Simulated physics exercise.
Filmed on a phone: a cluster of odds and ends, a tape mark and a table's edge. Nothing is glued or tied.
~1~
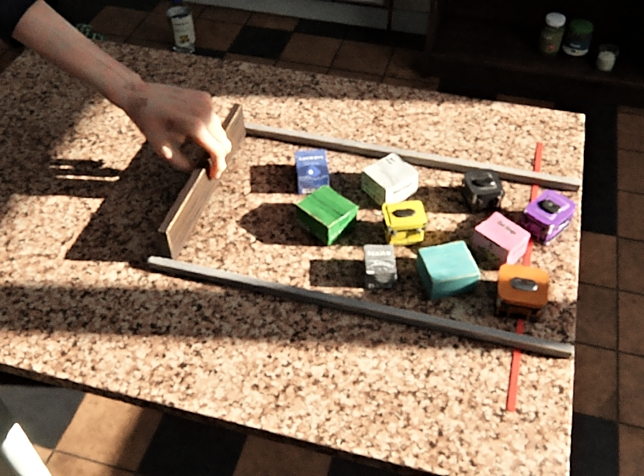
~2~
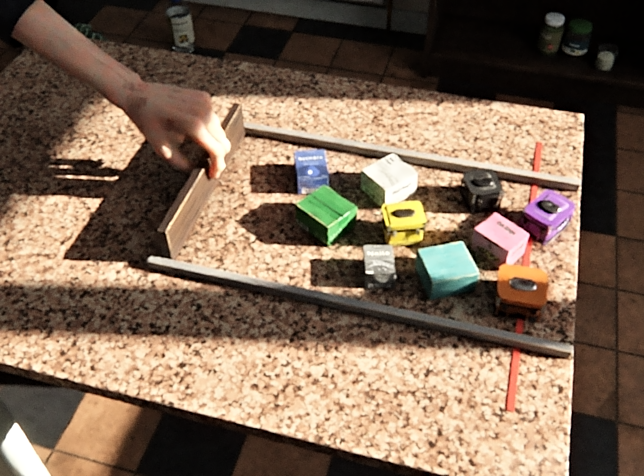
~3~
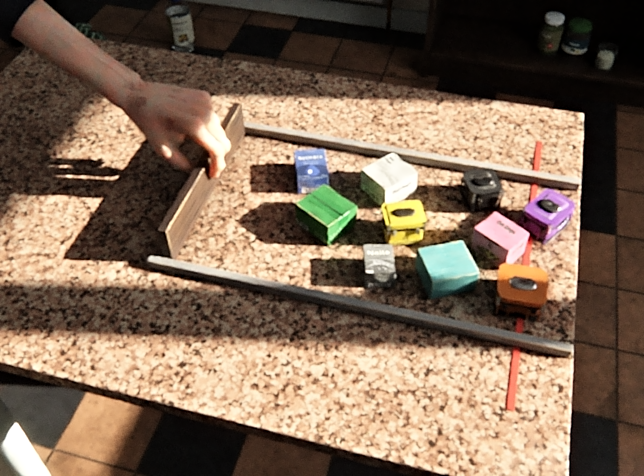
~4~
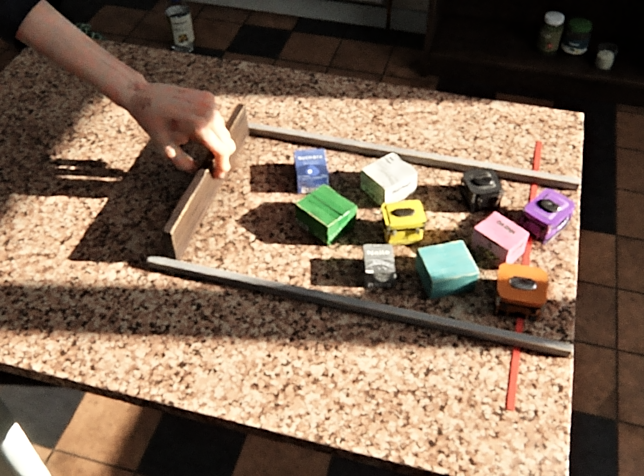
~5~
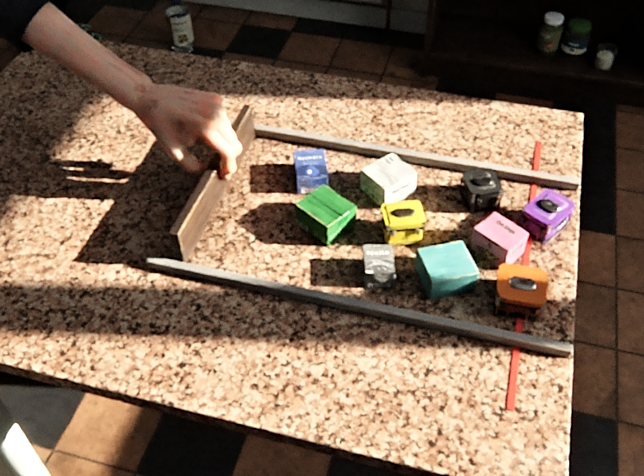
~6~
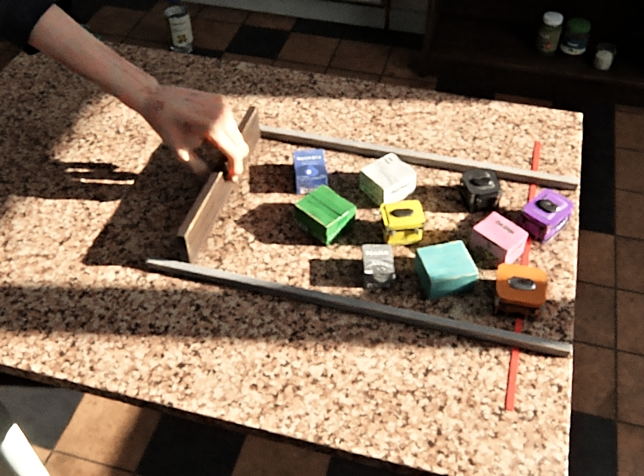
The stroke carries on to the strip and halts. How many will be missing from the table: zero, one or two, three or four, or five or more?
In the end the number that fall off is five or more.
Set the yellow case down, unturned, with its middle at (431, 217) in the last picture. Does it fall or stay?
The yellow case drops off.
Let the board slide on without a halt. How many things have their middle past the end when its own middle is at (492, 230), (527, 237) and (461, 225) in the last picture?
The counts: 4, 6 and 0.
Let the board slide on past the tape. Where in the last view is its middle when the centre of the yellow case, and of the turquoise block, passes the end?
For the yellow case at (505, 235), for the turquoise block at (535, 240).
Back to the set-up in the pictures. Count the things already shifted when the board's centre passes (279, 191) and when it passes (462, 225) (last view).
By then 1, and 10.
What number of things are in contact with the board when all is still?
The number is 3.
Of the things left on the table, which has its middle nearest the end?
It is the turquoise block.
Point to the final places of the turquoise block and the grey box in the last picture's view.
The turquoise block stops around (570, 290); the grey box around (537, 319).
Early on, none off yet; purple case at rest near (546, 216); orange case at rest near (519, 292); pink box at rest near (499, 240).
A while later, none off yet; purple case at rest near (546, 216); orange case at rest near (519, 292); pink box moving near (510, 242).
Further along, none off yet; purple case travelled about its own width near (578, 226); orange case travelled about its own width near (571, 308); pink box leaning a little near (594, 265).
Finally, the number that fall off is five or more; lost, white box, yellow case, black case, pink box, orange case and purple case.
